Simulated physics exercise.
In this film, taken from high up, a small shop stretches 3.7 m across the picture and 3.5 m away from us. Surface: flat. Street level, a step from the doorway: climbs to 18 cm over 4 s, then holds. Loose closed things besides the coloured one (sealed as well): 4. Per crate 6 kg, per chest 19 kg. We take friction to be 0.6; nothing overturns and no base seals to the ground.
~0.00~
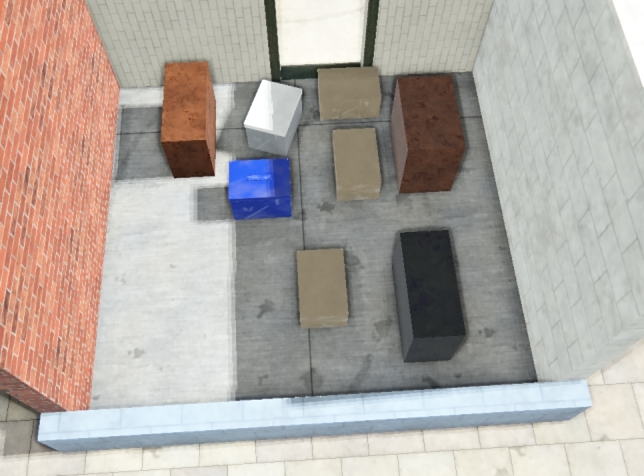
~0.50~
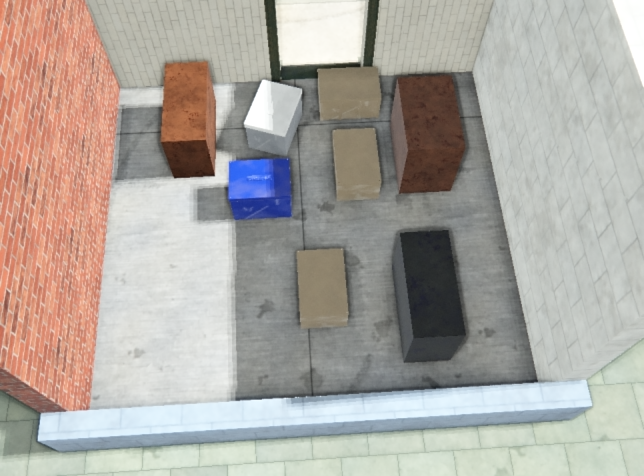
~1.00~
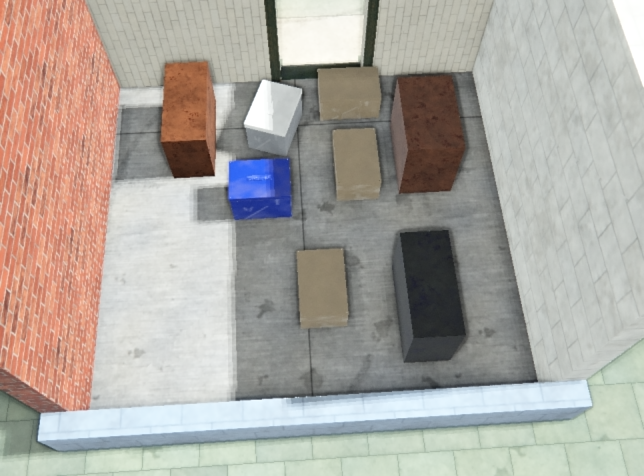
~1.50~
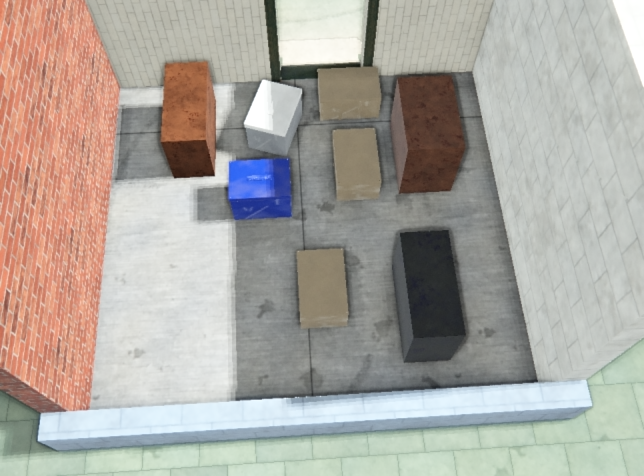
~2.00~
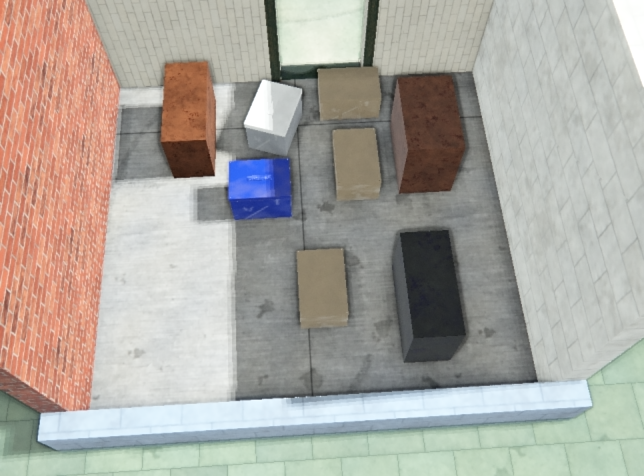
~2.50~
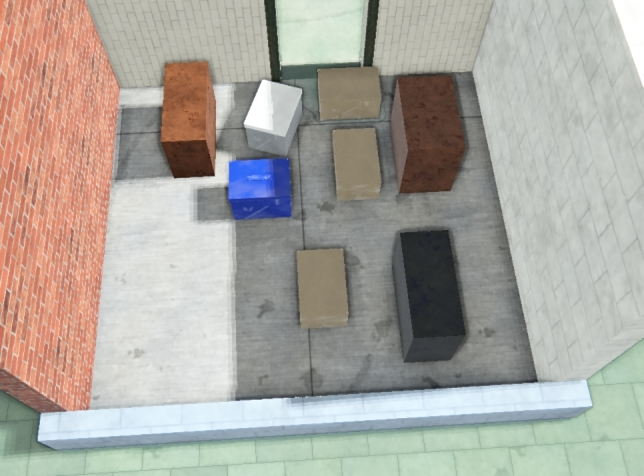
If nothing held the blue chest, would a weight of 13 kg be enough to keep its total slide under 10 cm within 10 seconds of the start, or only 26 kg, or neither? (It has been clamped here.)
Going by the pictures, it is pinned by the lighter mass already.
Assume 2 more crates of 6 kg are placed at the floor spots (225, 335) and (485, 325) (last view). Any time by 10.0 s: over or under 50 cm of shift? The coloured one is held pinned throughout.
First exceeds it, then stays inside.
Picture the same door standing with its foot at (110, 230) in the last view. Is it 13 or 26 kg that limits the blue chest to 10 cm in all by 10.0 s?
Just the heavy one.
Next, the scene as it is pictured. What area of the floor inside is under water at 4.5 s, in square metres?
Somewhere around 4.0 m2, roughly.
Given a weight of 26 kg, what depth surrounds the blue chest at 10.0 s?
Close to 3 cm deep.
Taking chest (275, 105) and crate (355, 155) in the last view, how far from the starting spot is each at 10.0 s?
Shifts: 0 cm / 200 cm.
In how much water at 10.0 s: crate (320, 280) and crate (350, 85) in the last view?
9 and 6 cm.
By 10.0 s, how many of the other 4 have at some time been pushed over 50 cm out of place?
It works out to 3.
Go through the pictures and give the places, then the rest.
In the first frame, the blue chest at (259, 178) rests on the ground; 0.0 m2 under water; 0 of 5 have shifted.
In the second frame, the blue chest at (259, 178) rests on the ground; water covers 0.0 m2; 0 of 5 have shifted.
In the third frame, the blue chest at (259, 178) rests on the ground; 0.0 m2 under water; 0 of 5 have shifted.
In the fourth frame, the blue chest at (259, 178) rests on the ground; 0.0 m2 under water; 0 of 5 have shifted.
In the fifth frame, the blue chest at (259, 178) rests on the ground; 0.0 m2 under water; 0 of 5 have shifted.
In the sixth frame, the blue chest at (259, 178) rests on the ground; 0.2 m2 under water; 0 of 5 have shifted.
After 3.5 s the blue chest would be 0 cm from its start with 13 kg and 0 cm from its start with 26 kg; 0 cm of water round it then.
After 4.5 s the blue chest would be 0 cm from its start with 13 kg and 0 cm from its start with 26 kg; 2 cm of water round it then.
After 7.0 s the blue chest would be 0 cm from its start with 13 kg and 0 cm from its start with 26 kg; 2 cm of water round it then.
After 10.0 s the blue chest would be 0 cm from its start with 13 kg and 0 cm from its start with 26 kg; 3 cm of water round it then.
